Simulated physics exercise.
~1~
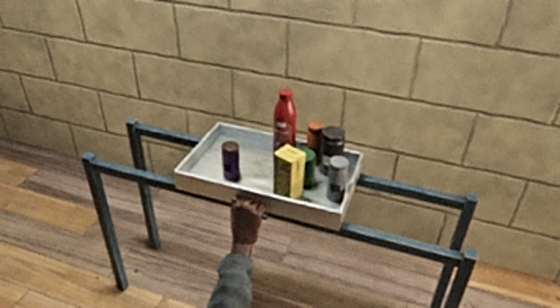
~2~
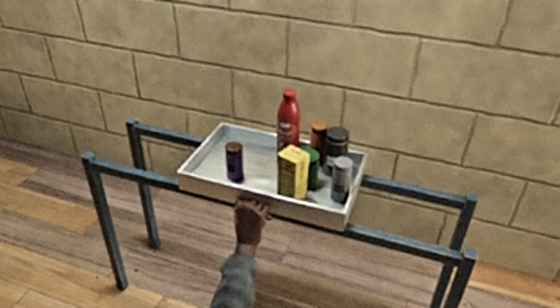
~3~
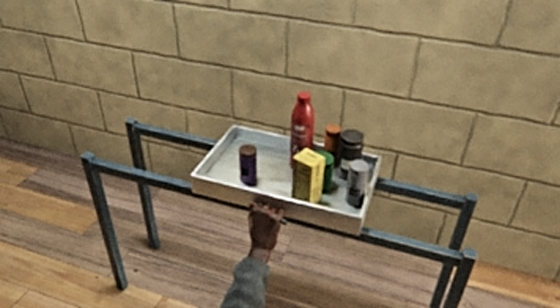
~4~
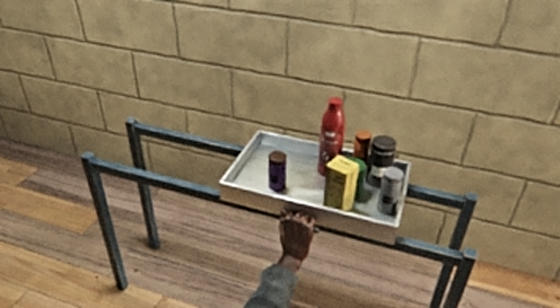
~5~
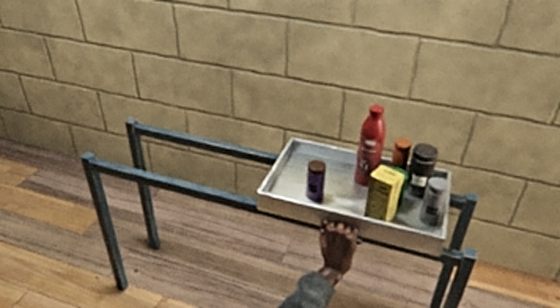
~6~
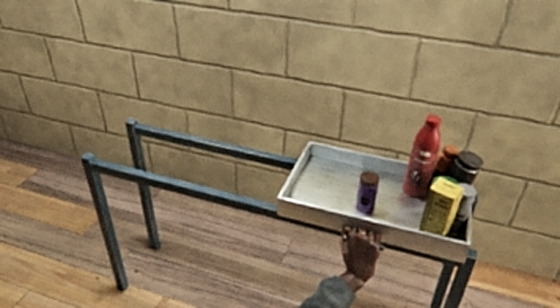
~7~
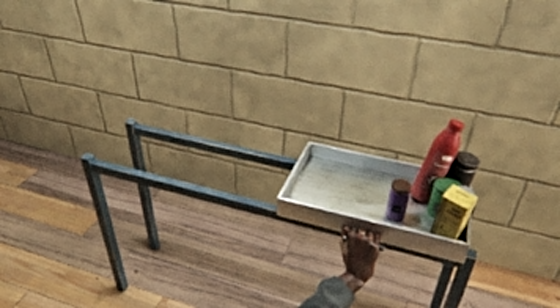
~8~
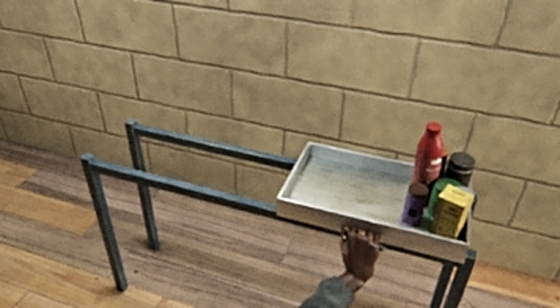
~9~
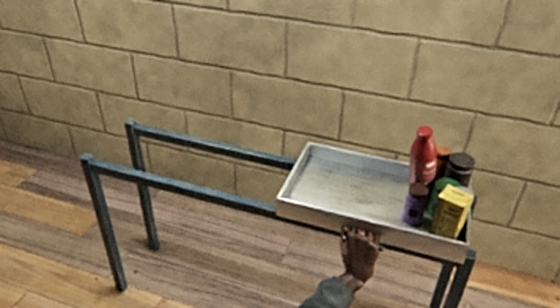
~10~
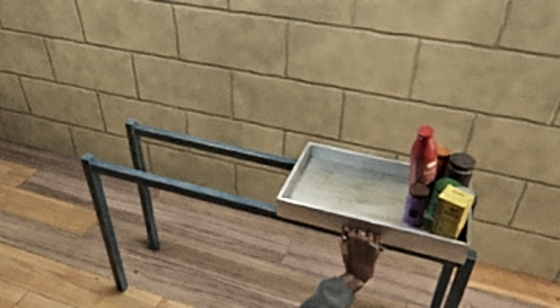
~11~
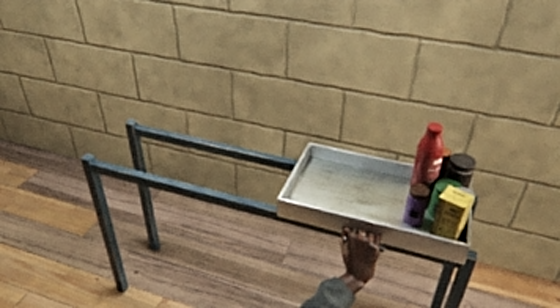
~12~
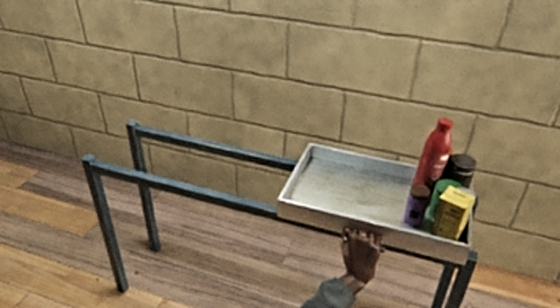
Tray of bottles and small containers being pushed right along a blue rack by a hand, stopping as items slide and bunch at its right end, still upright.
